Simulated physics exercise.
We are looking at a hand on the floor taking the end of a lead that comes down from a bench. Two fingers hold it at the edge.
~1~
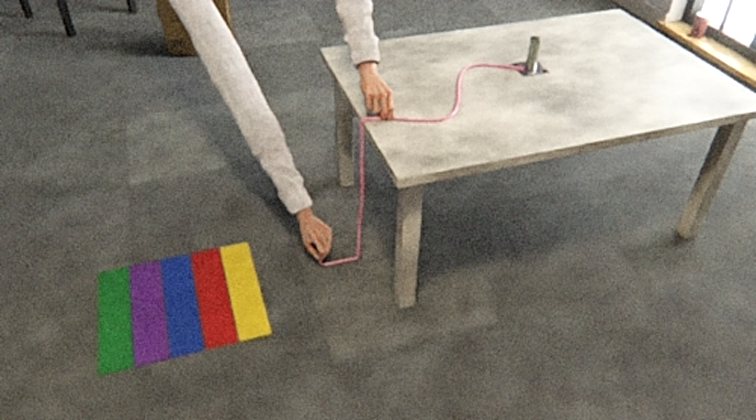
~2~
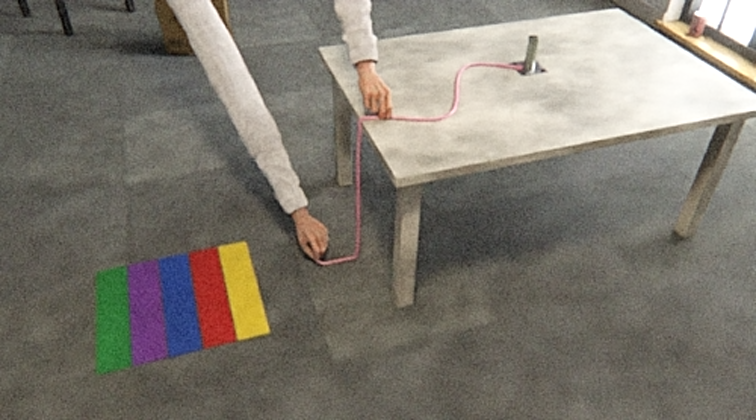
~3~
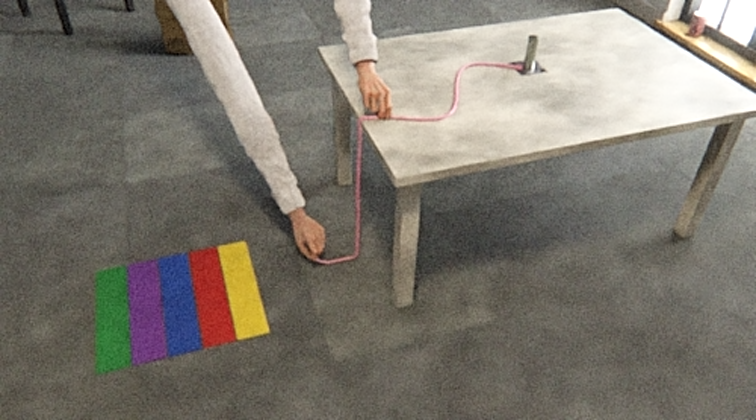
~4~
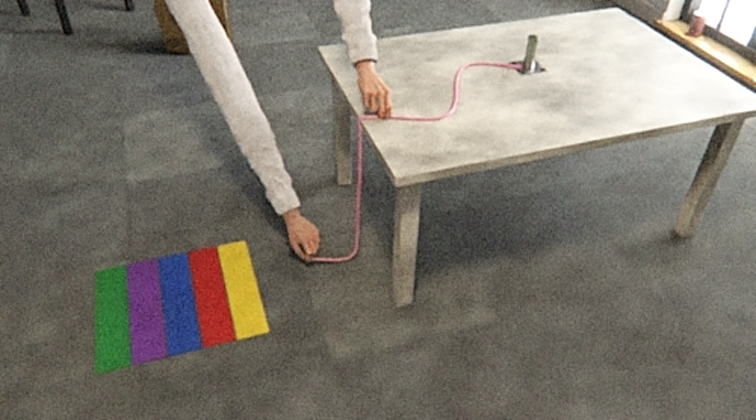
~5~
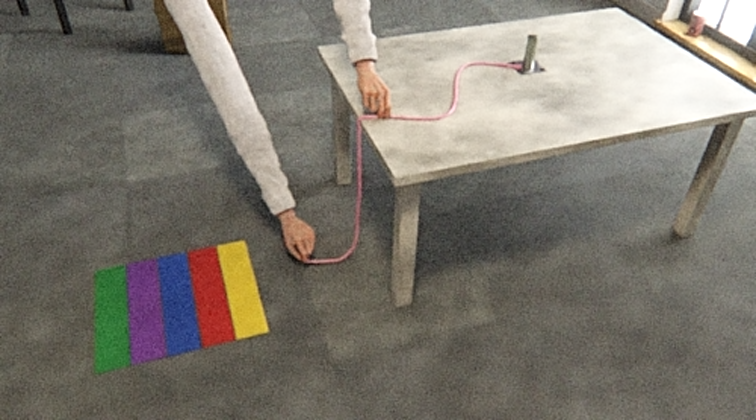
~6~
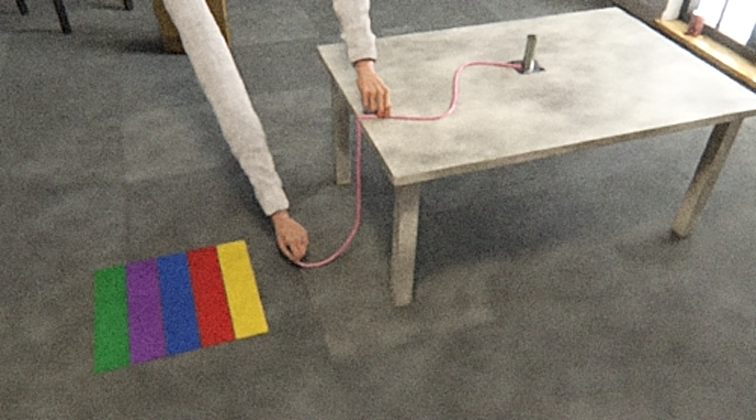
On a grey floor beside a pale table, one hand pinches the end of a pink cord while another holds it at the table's edge. The lower hand slowly draws the end a short way left, nearer the striped coloured mat, and the cord's hanging part bends into a wider curve.
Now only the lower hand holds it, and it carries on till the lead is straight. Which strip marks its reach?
The purple one.
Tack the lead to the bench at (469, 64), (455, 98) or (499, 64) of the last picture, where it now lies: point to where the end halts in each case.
The places are (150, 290), (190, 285) and (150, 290).
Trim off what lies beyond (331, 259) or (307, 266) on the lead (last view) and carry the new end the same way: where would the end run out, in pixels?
The places are (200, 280) and (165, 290).
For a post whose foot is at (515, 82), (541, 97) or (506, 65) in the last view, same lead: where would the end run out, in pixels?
The places are (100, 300), (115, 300) and (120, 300).
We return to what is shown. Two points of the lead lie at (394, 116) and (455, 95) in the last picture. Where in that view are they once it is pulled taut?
At (341, 131), then (420, 97).
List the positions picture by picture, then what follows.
In the first frame, end (319, 257); yellow (251, 319); red (219, 326); blue (185, 334); purple (150, 342); green (115, 351).
In the second frame, end (315, 257); lead through (490, 65) (457, 88) (432, 120) (360, 127) (358, 189) (358, 247).
In the third frame, end (312, 257).
In the fourth frame, end (306, 258); lead through (490, 64) (457, 88) (432, 119) (360, 126) (359, 188) (357, 246).
In the fifth frame, end (302, 259).
In the sixth frame, end (294, 260); lead through (489, 64) (456, 87) (431, 118) (359, 125) (358, 188) (346, 245).
Early on, end near (209, 278); over red.
Midway, end near (167, 287); over blue.
At the end of the slack, end near (141, 293); over purple. It halts on the purple strip.
